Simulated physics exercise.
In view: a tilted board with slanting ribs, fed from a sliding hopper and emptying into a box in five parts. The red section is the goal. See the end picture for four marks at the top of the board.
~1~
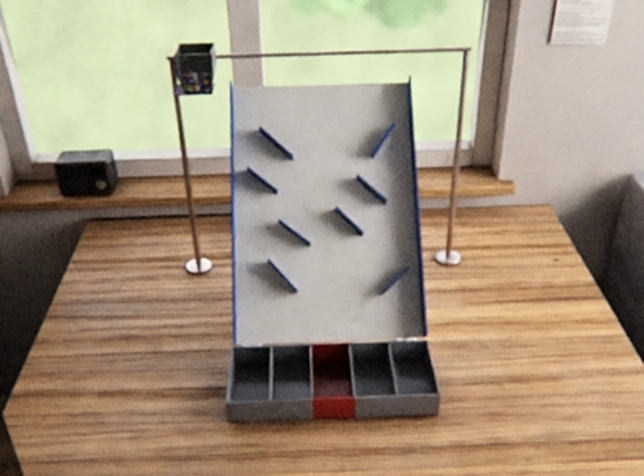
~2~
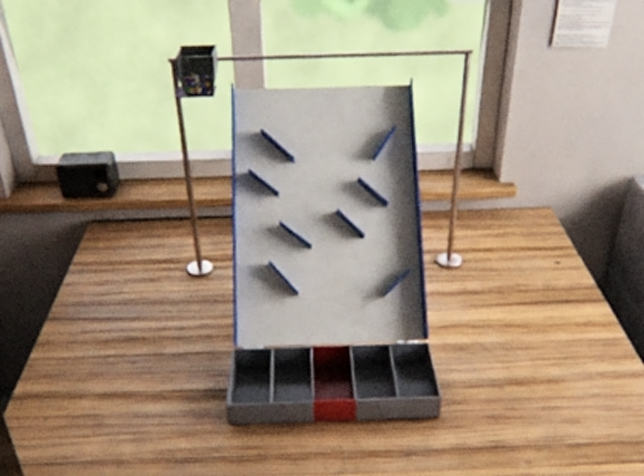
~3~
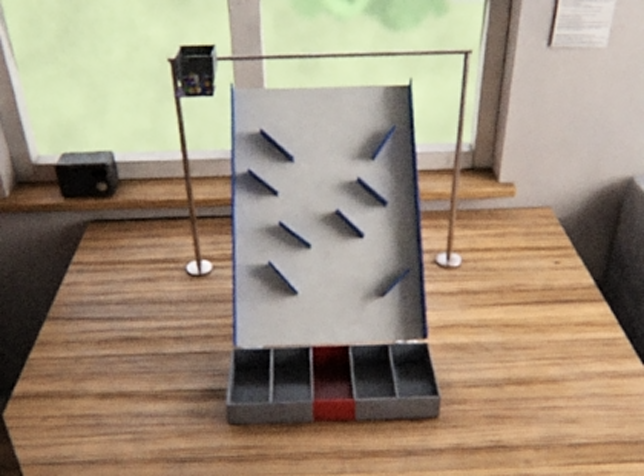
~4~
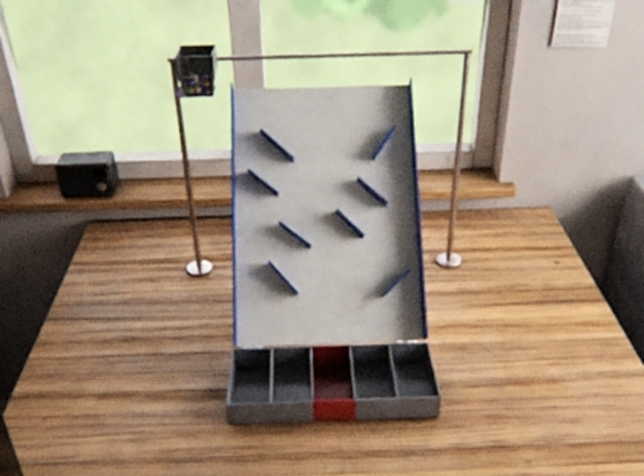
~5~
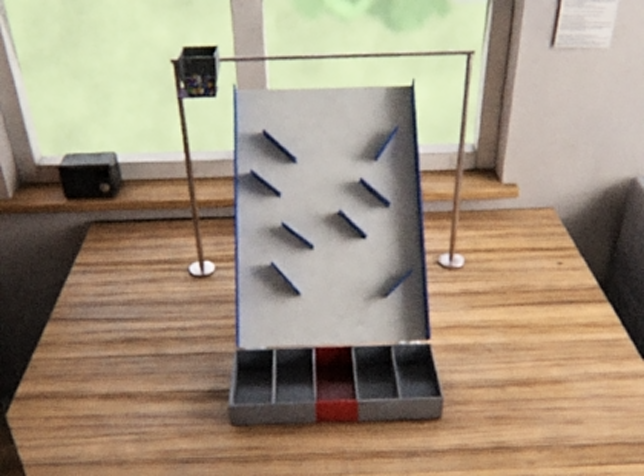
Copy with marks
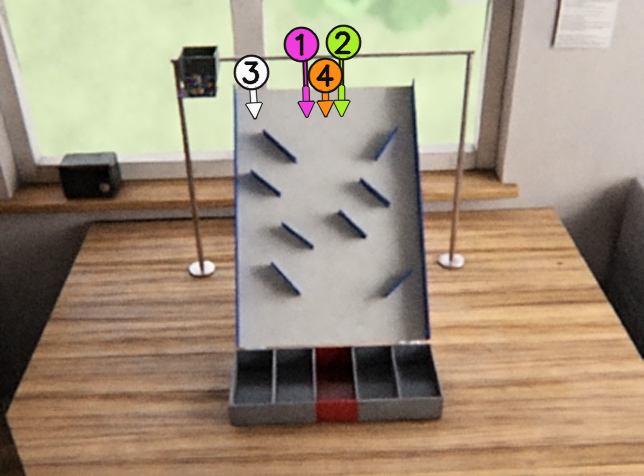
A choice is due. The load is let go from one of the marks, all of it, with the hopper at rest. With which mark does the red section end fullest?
Use mark 1.
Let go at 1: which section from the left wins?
It is the third one.
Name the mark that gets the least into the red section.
3 it is.
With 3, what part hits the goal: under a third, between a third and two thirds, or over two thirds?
It is under a third.
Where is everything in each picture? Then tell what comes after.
In the first picture, hopper near (198, 83), jelly beans, door shut.
In the second picture, ribs (261, 129) to (294, 158), (375, 157) to (396, 126), (248, 169) to (278, 193).
In the third picture, ribs (358, 177) to (388, 203), (279, 221) to (311, 245), (336, 209) to (364, 235).
In the fourth picture, ribs (269, 261) to (298, 293), (384, 295) to (410, 269).
In the fifth picture, red section near (337, 410), number 3 of 5 from the left.
On the marked copy, mark 1 meets the board at (306, 111); mark 2 meets the board at (341, 110); mark 3 meets the board at (254, 112); mark 4 meets the board at (325, 110).
For mark 1, close to half in the red section, close to a third in other sections, a small share outside the box.
For mark 2, close to a third in the red section, close to two thirds in other sections, only a few outside the box.
For mark 3, a small share in the red section, the bulk in other sections, only a few held on the board, a small share outside the box.
For mark 4, close to a third in the red section, close to two thirds in other sections.
